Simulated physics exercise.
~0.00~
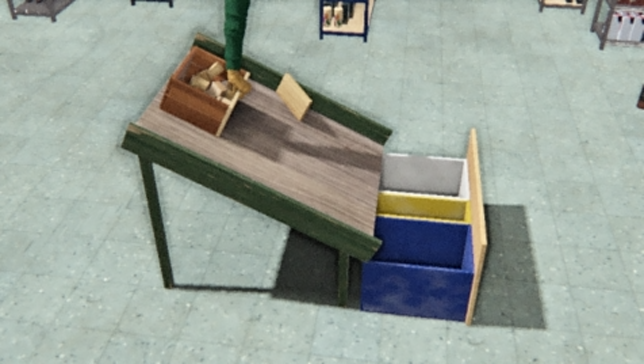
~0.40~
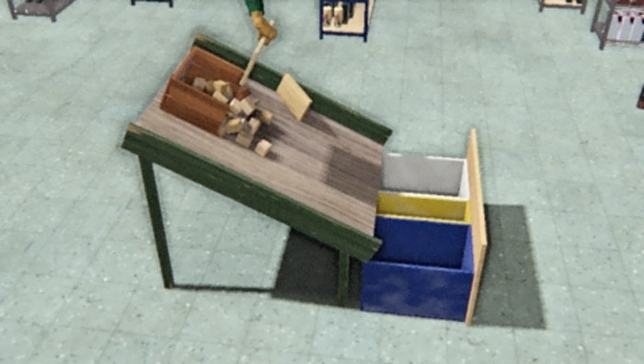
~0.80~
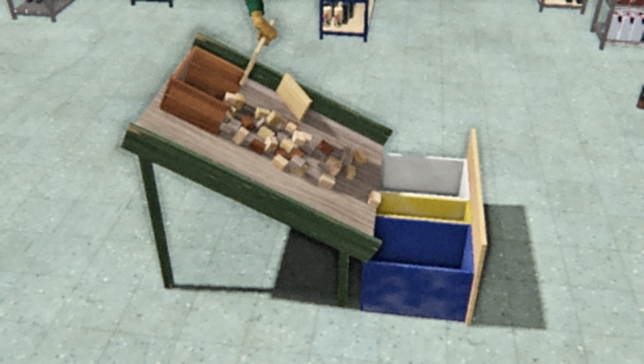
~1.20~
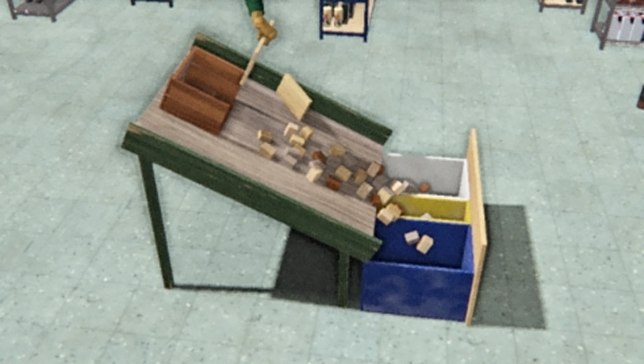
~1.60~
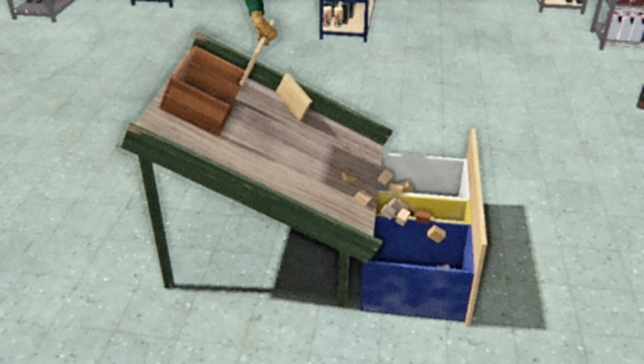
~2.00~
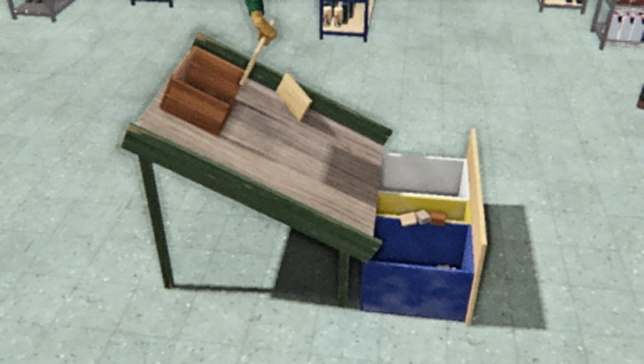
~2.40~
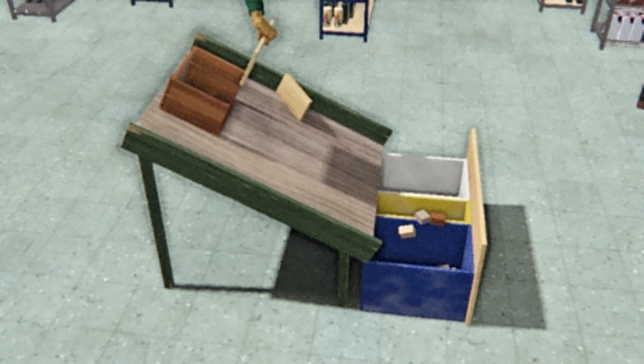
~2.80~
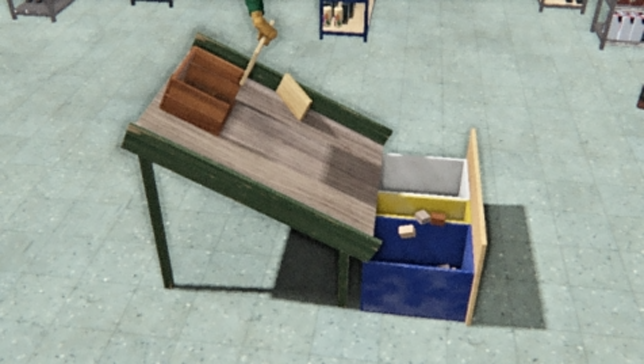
In a room with a pale tiled floor, a green-sleeved arm lifted the gate of a wooden pen atop a ramp, and the blocks tumbled down past an angled board, dropping into the white, yellow and blue bins, with most landing in the yellow one.
